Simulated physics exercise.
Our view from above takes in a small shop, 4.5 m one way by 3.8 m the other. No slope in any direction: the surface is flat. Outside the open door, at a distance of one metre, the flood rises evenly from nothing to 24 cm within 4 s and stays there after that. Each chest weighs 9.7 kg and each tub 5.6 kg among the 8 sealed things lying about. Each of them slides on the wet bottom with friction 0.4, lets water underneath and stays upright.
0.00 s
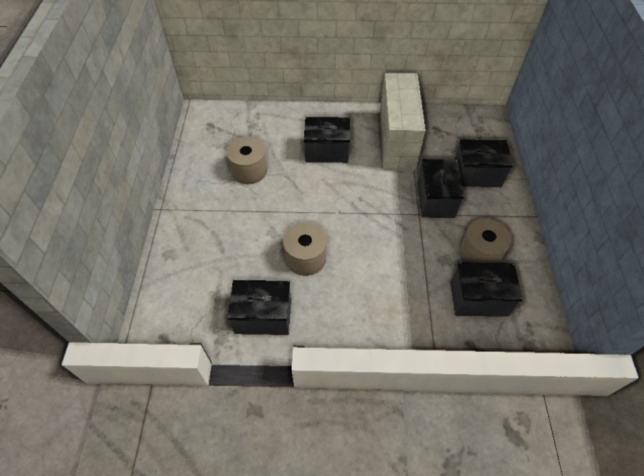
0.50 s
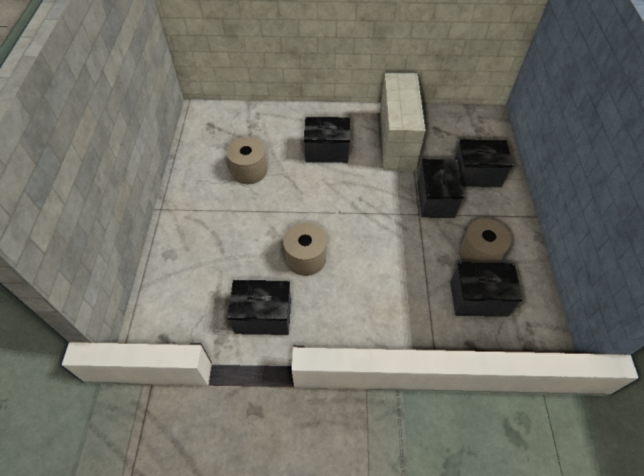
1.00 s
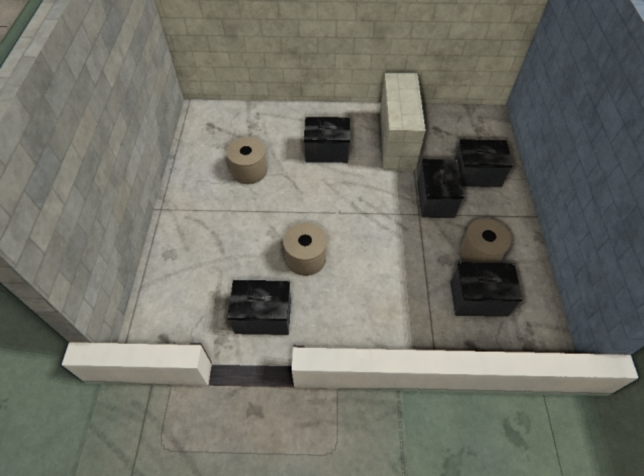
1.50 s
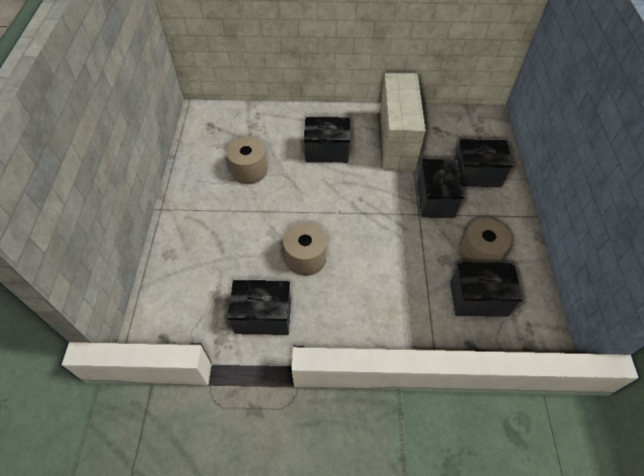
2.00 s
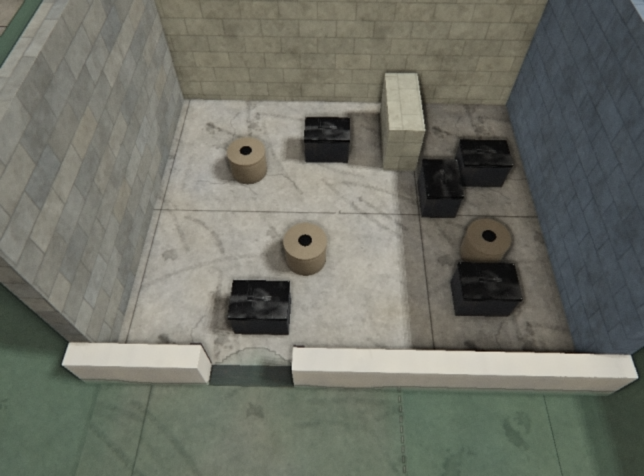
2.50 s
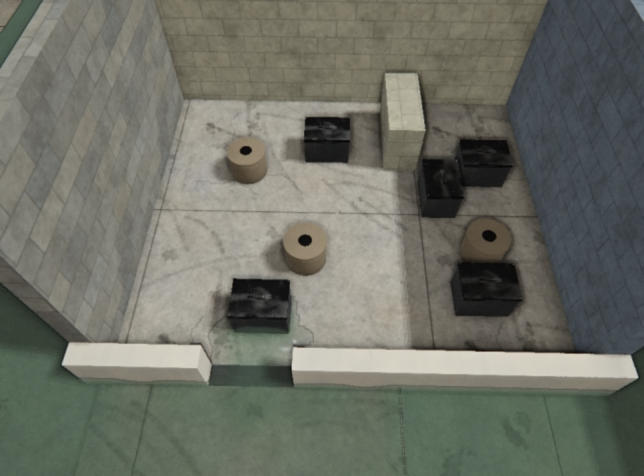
A small walled shop with a pale concrete floor is seen from above, with an open doorway in the low white front wall. Five black chests, three tan cylinders with dark centres and a tall cream block stand about the floor between grey and blue side walls. Greenish water spreads over the ground outside, closes in on the doorway, then creeps just inside, while the objects and camera stay still.
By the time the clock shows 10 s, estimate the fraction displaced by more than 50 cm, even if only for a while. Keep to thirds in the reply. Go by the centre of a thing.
My answer: One to two thirds.
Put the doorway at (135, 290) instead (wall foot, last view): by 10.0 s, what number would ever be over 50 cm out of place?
Result: 6 of them.
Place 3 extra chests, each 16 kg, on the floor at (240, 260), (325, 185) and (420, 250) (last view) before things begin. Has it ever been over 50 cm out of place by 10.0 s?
The three, in order: Larger, larger, smaller shift.
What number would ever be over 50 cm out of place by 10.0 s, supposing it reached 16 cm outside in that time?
In that case the number is 3.
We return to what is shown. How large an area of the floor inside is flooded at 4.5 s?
Close to 7.0 m2, I'd say.
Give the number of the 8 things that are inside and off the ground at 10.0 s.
Of them, 5.
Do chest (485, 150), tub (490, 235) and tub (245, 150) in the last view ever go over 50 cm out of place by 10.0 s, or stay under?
In that order: Below the mark, below the mark, above the mark.
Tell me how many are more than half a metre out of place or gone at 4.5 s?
By then the count is 2.
After 3.5 s 1 of 8 are over 50 cm from their spots; 0 afloat.
After 4.5 s 2 of 8 are over 50 cm from their spots; 0 afloat.
After 7.0 s 4 of 8 are over 50 cm from their spots; 4 afloat.
After 10.0 s 5 of 8 are over 50 cm from their spots, and 5 have been at some point; 5 afloat.
